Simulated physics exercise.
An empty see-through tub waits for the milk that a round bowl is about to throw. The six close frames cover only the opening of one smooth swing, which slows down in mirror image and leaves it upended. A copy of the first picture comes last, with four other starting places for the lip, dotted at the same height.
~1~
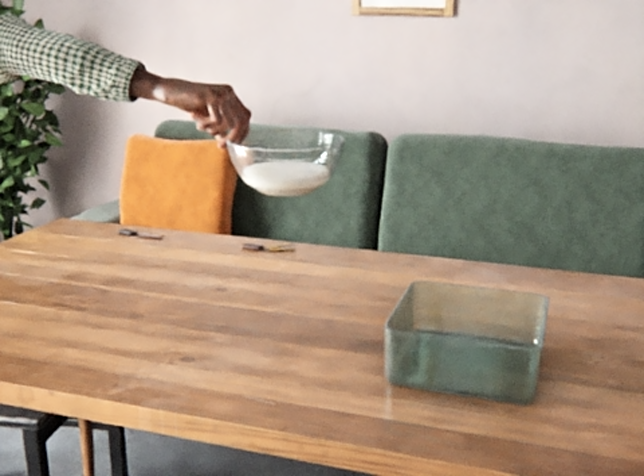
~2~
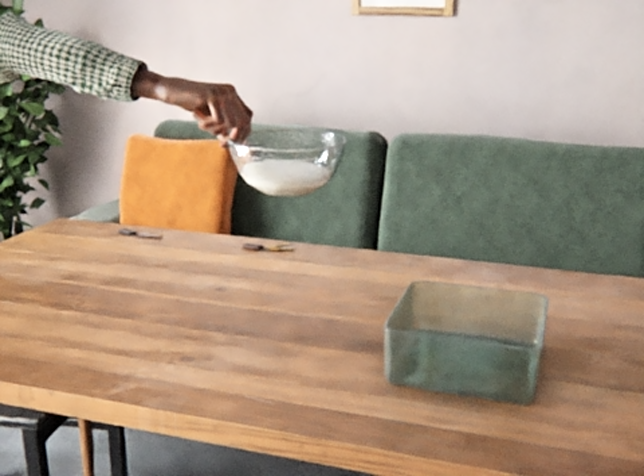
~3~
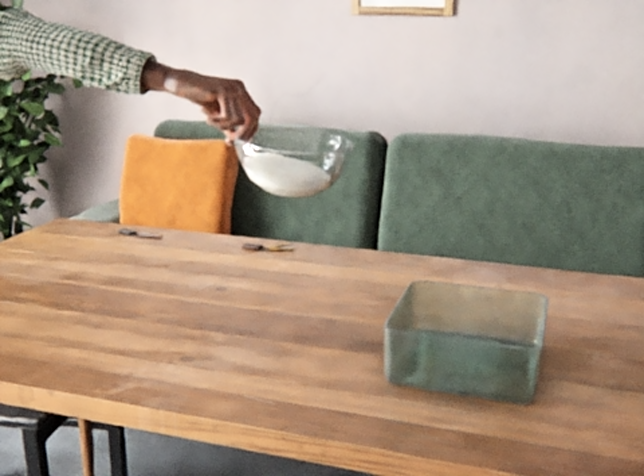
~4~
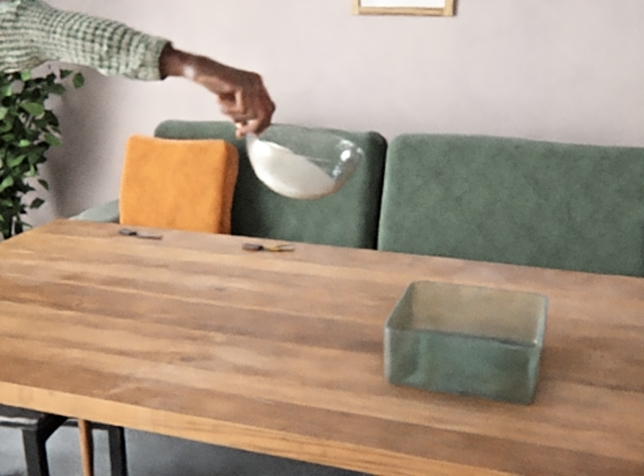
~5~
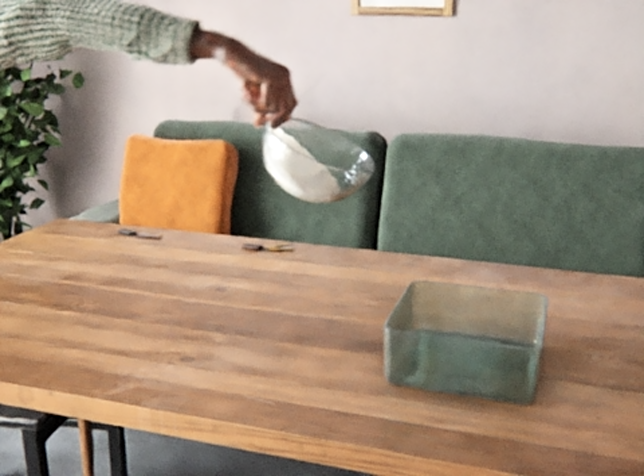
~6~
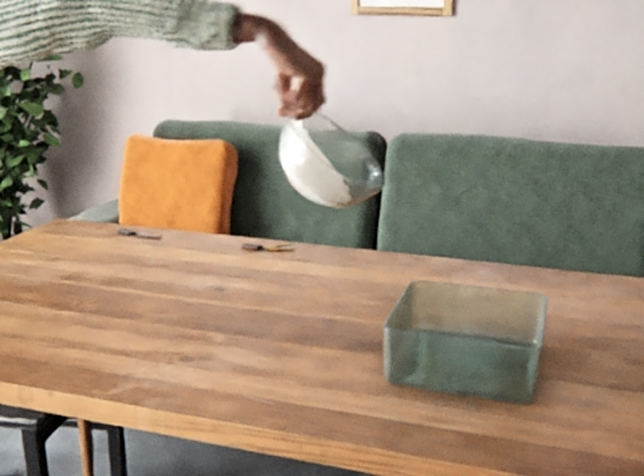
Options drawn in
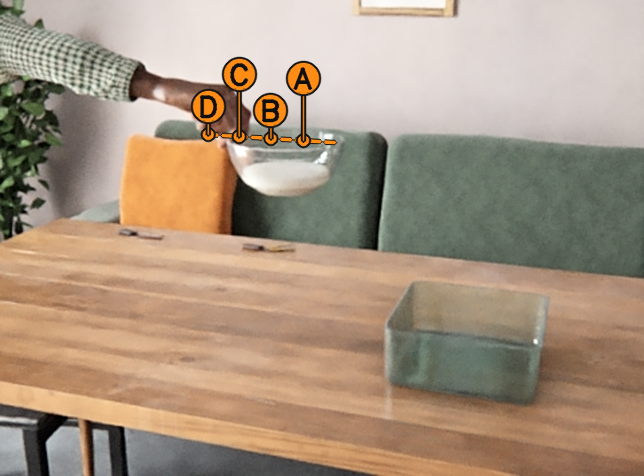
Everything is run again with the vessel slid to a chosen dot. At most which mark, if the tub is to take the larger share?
Go for A.
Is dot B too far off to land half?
Yes, that goes wrong.
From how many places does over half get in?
One.
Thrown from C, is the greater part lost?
Yes, that goes wrong.
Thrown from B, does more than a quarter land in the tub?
Yes.
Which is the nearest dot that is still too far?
That would be B.
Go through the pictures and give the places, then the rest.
Upright, lip at (340, 142); tub from (385, 380) to (535, 403); nothing has left yet.
Upright, lip at (342, 143); nothing has left yet.
Tipped about 4°, lip at (349, 147); nothing has left yet.
Tipped about 12°, lip at (359, 156); nothing has left yet.
Tipped about 24°, lip at (372, 170); nothing has left yet.
Tipped about 39°, lip at (382, 186); nothing has left yet.
On the marked copy, A at (303, 140); B at (270, 138); C at (239, 136); D at (208, 134).
With A, about 65 % lands in the tub, 18 % falls short and 17 % goes beside or beyond.
With B, about 35 % lands in the tub, 56 % falls short and 9 % goes beside or beyond.
With C, about 1 % lands in the tub, 97 % falls short.
With D, about 0 % lands in the tub, 100 % falls short.
